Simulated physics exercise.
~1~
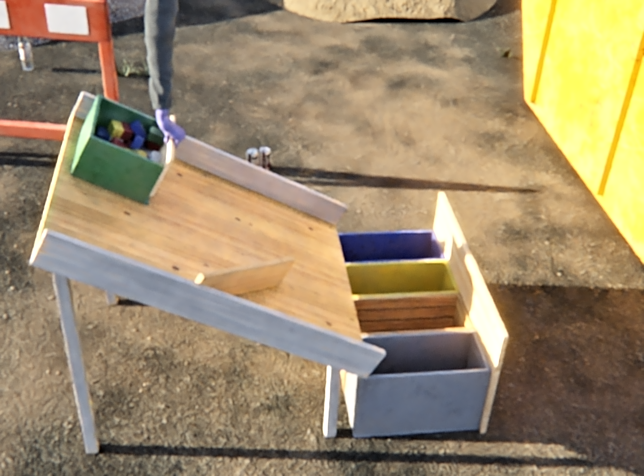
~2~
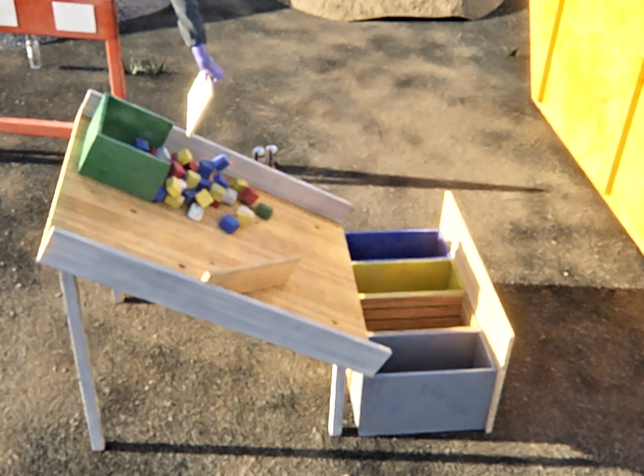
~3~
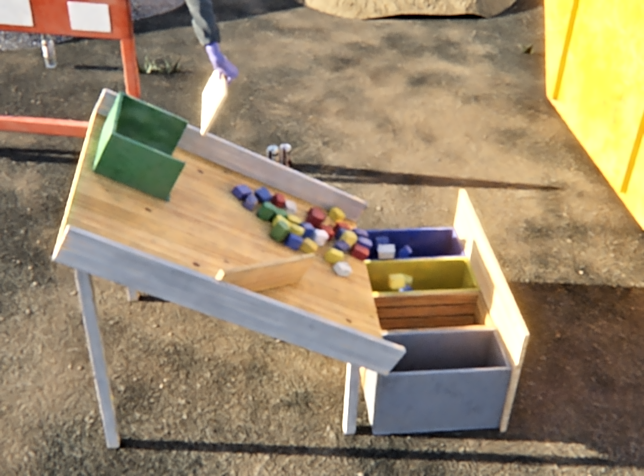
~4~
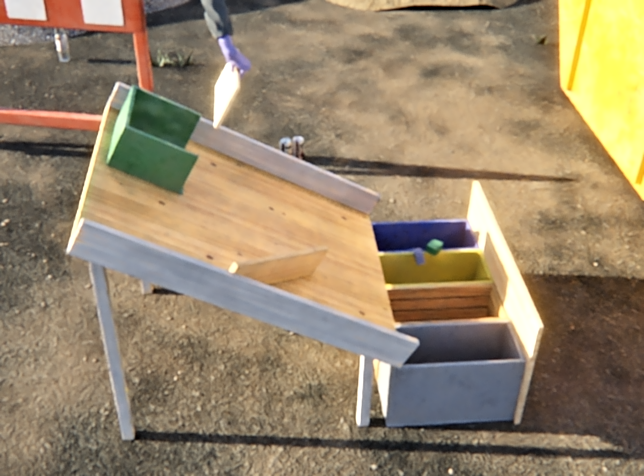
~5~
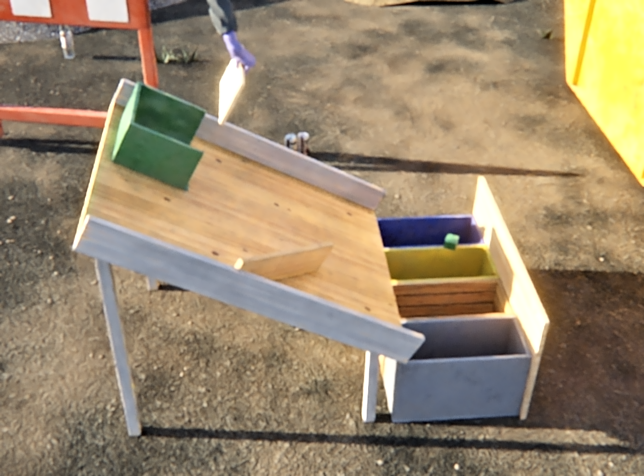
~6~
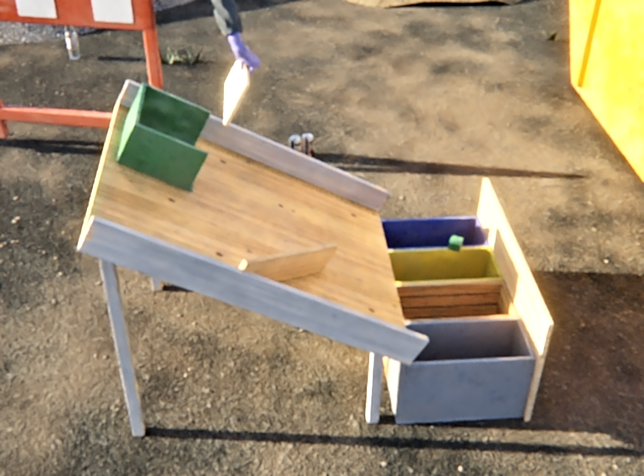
Colorful toy bricks slide from the green pen down the ramp into the blue and yellow bins.
